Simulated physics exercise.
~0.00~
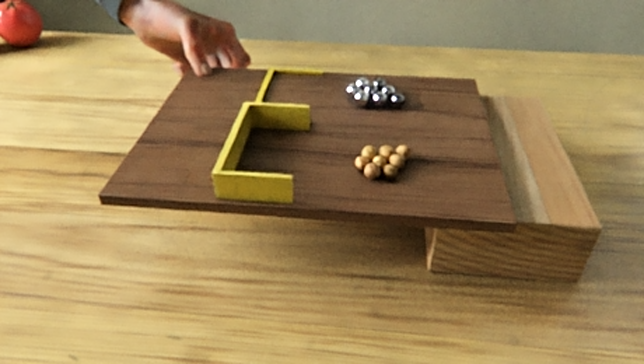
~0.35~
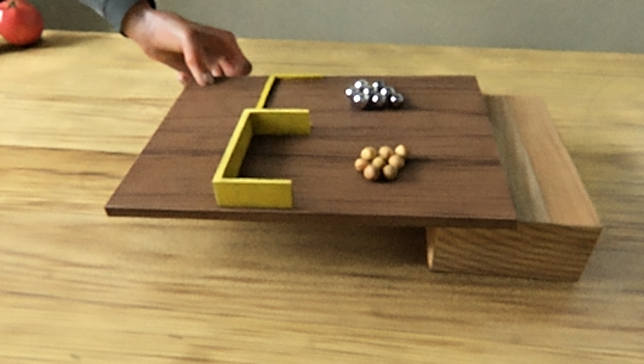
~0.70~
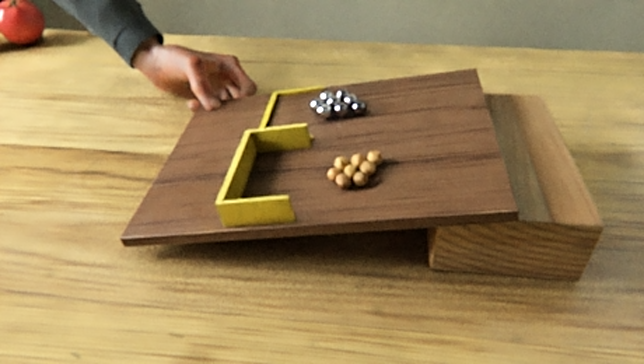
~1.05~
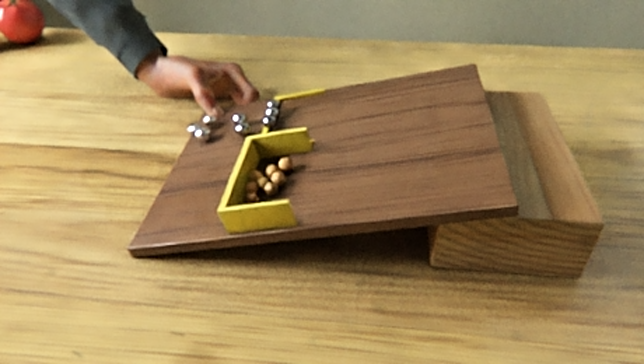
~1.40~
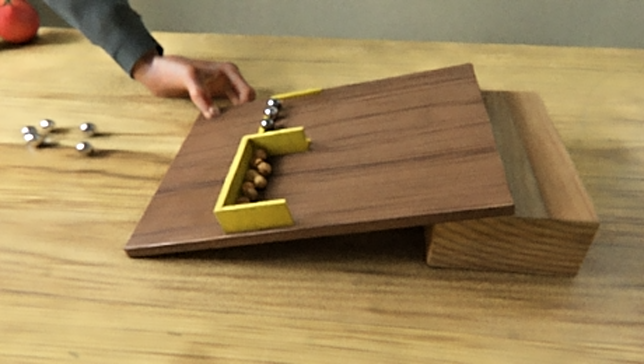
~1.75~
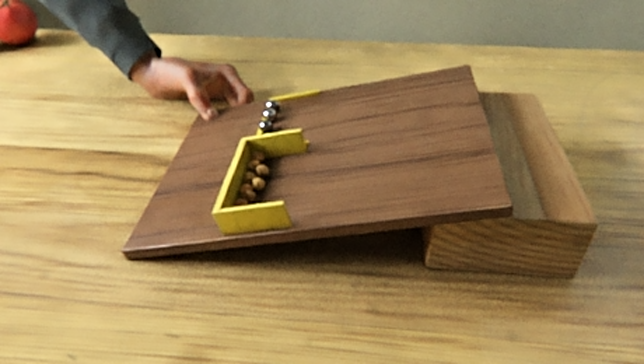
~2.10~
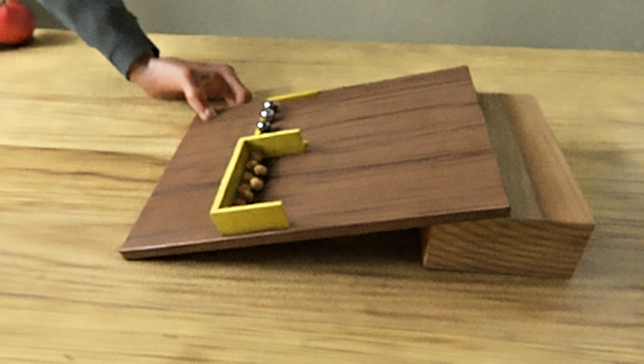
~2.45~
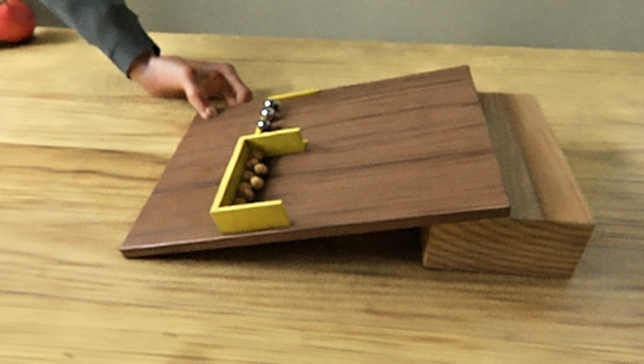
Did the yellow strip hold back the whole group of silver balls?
No, several silver balls got past the strip and rolled off the board onto the table, and only a few stayed against it.
On a wooden table, a hand lowered the left end of a board propped on a block, and two groups of little balls rolled left. The yellow barrier held the tan ones, while several silver ones rolled off and away, leaving a few behind.
